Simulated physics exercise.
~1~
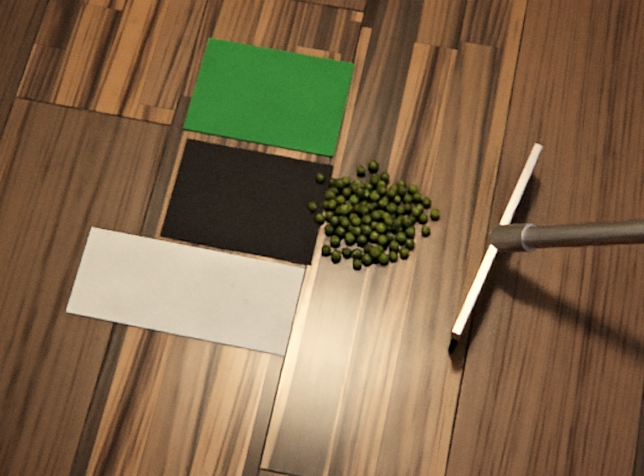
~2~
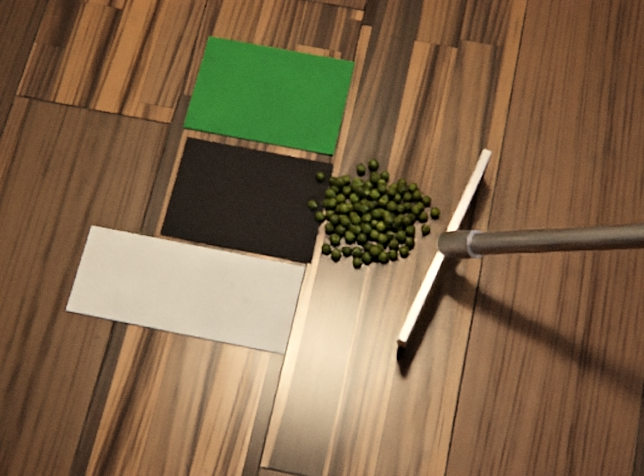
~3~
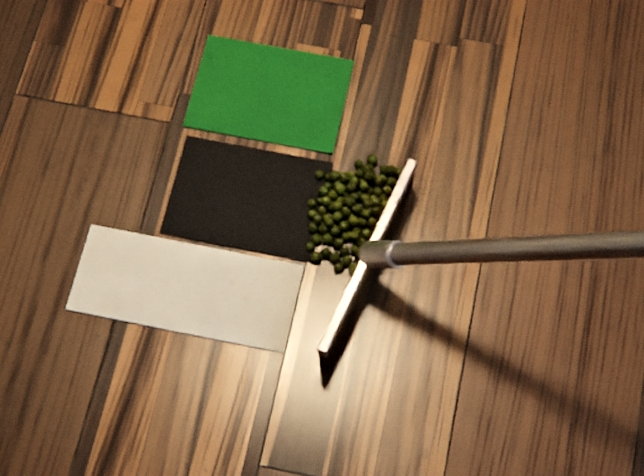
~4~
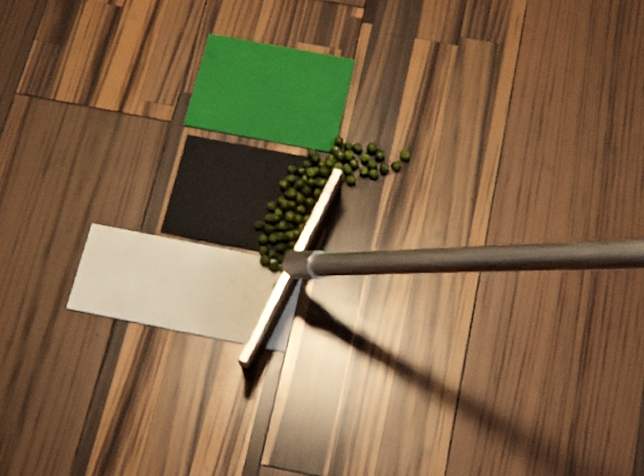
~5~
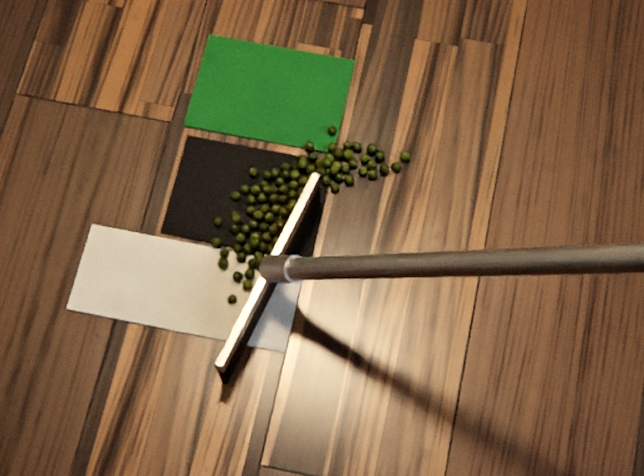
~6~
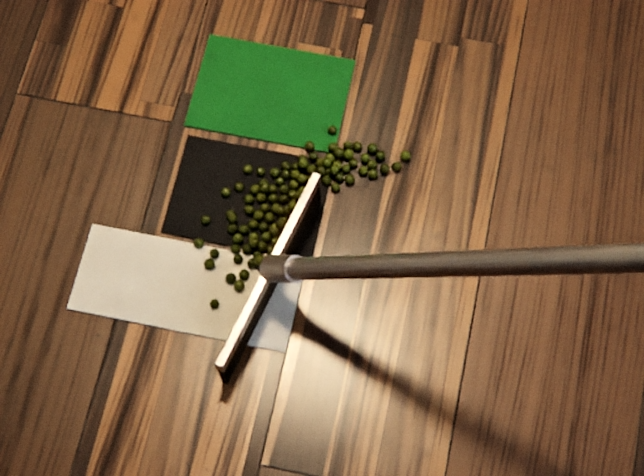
A wood-plank floor is seen from above at a slight tilt. Green, black and white rectangular mats lie in a stepped column on the left, with a loose heap of small, round green olives beside the black one and a long-handled squeegee with a straight, pale blade at right. The blade slides left, reaches the heap and pushes it onto the black mat. Some olives slip around the blade's upper end and stay on the bare wood, while others roll ahead. The blade stops across the white mat's right part, leaving most olives on black, a few on white and hardly any on green.
